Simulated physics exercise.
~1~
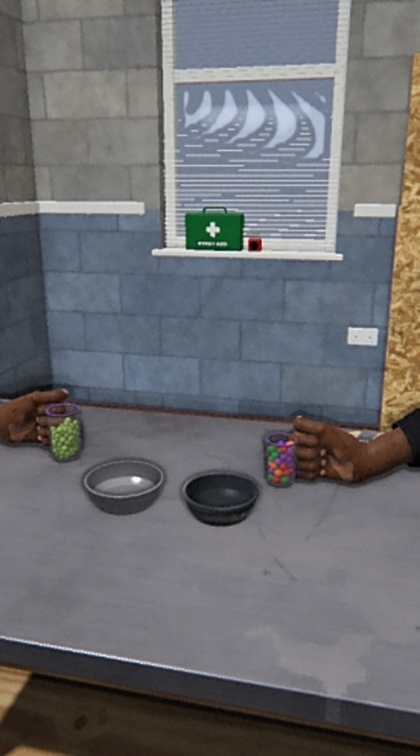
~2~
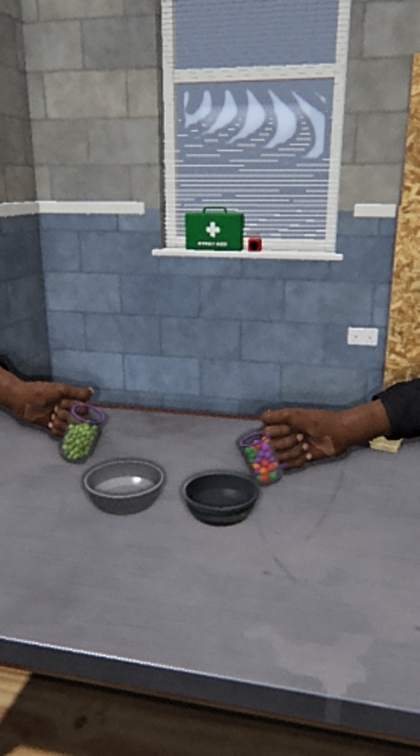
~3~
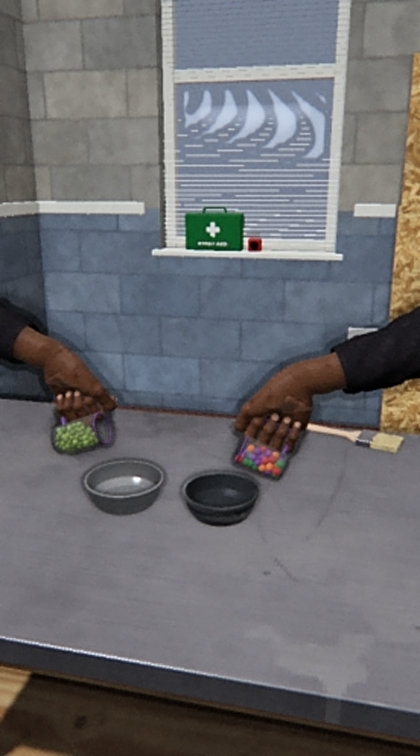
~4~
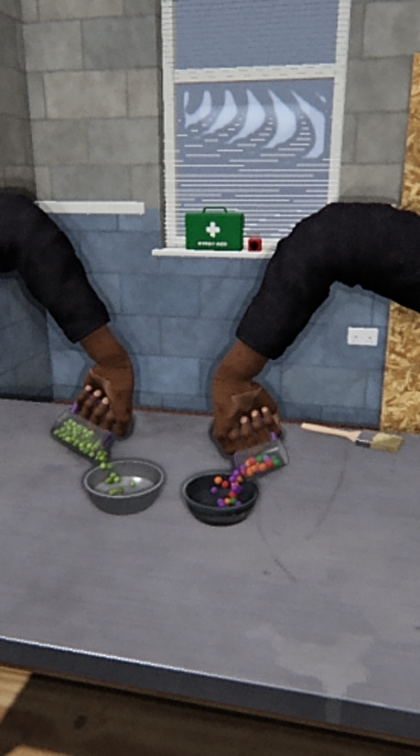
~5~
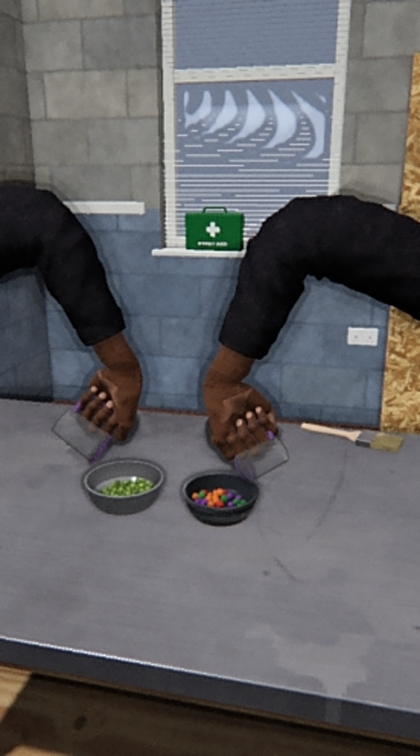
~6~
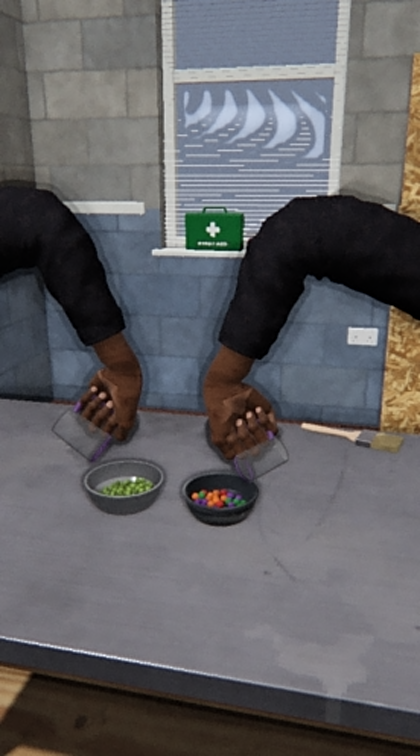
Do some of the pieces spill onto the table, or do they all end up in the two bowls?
They all end up in the two bowls, with the green pieces in the left one and the multicoloured pieces in the right one.
In this clip, two hands tip clear cups over two bowls on a grey table, pouring small green pieces into the left bowl and multicoloured pieces into the right, until the cups are empty and all the pieces rest in the bowls.
